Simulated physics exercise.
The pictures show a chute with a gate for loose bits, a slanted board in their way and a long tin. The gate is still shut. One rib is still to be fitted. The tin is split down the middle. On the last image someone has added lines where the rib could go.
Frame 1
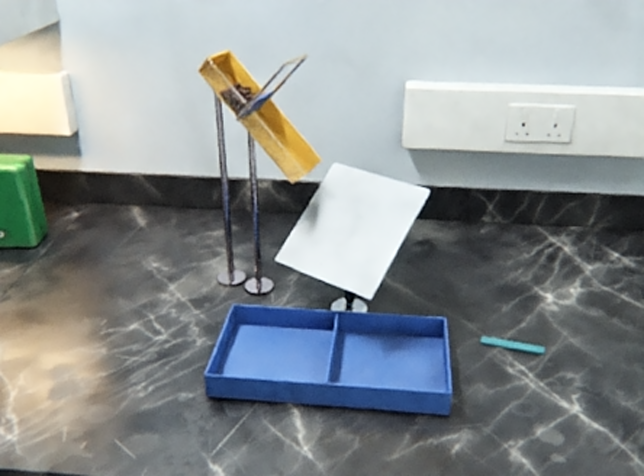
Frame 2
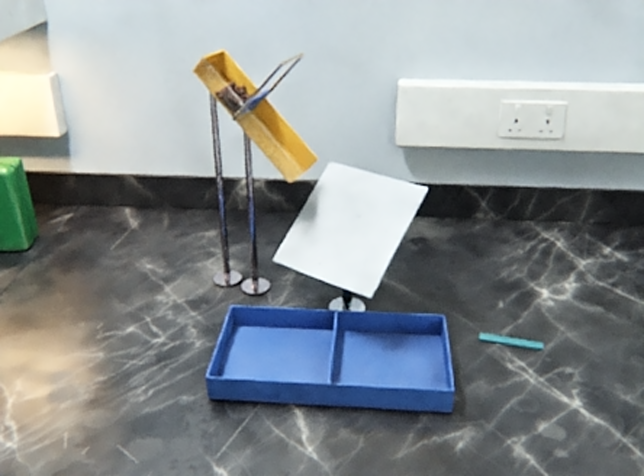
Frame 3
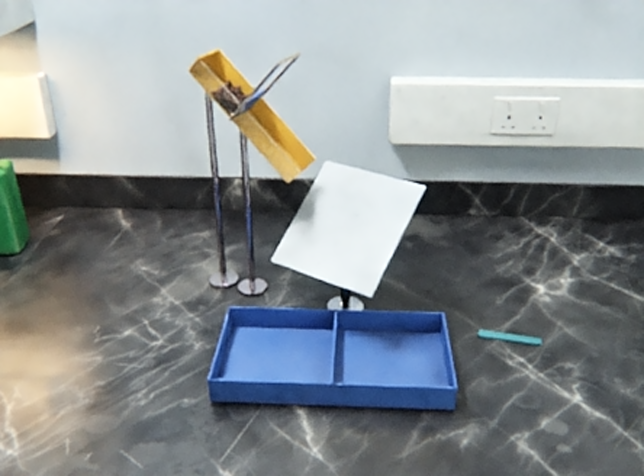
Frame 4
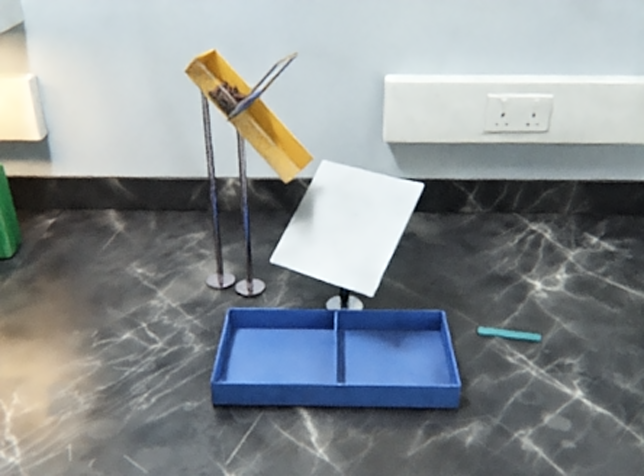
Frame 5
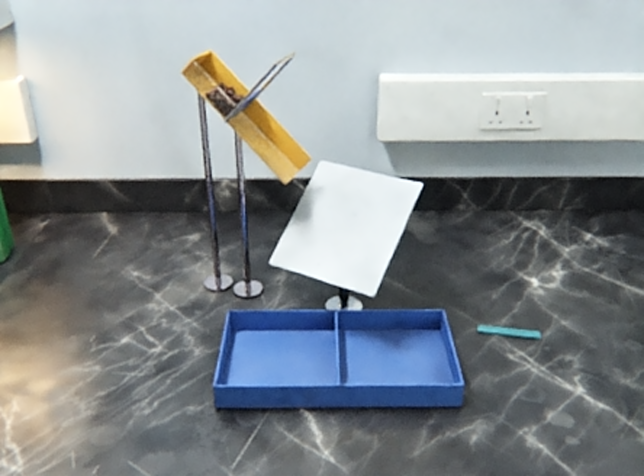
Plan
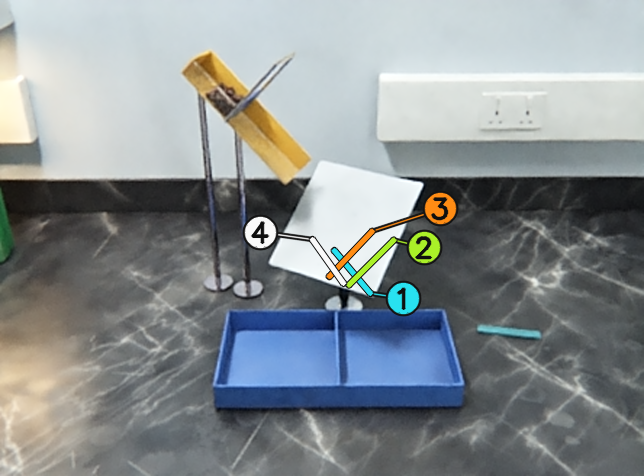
The clip opens on a yellow chute holding small dark bits behind a gate, with a slanted white board and a divided blue tin on a dark marbled counter. The viewpoint drifts slightly, leaving less of the green object at the left edge in view, while the setup itself stays still.
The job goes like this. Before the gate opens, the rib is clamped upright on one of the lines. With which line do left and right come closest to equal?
Choose 1.
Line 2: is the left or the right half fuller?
More lands on the left.
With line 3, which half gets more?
The left half.
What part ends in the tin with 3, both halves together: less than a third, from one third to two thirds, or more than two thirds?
Line 3 gives more than two thirds.
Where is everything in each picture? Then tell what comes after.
The first frame shows load behind the gate at (244, 100), allspice berries; lip of the chute at (302, 177), sloping fairly steeply.
The second frame shows middle of the board at (349, 225), tilted fairly steeply; middle of its low edge at (319, 278); of its high edge at (377, 174).
The third frame shows front corners of the tin at (209, 379) and (456, 388); front end of its middle wall at (331, 383); gate still shut at (255, 97).
The fourth frame shows middle of the load at (232, 100); lip at (295, 176).
The fifth frame shows middle of the load at (229, 101); lip at (293, 177).
On the marked copy, line 1 from (334, 250) to (370, 293); line 2 from (393, 240) to (348, 285); line 3 from (372, 231) to (329, 276); line 4 from (312, 239) to (343, 283).
Choosing 1, of what is caught, about half in the left half, about half in the right.
Choosing 2, of what is caught, nearly all in the left half, a small part in the right.
Choosing 3, of what is caught, nearly all in the left half, a stray few in the right.
Choosing 4, of what is caught, a small part in the left half, nearly all in the right.
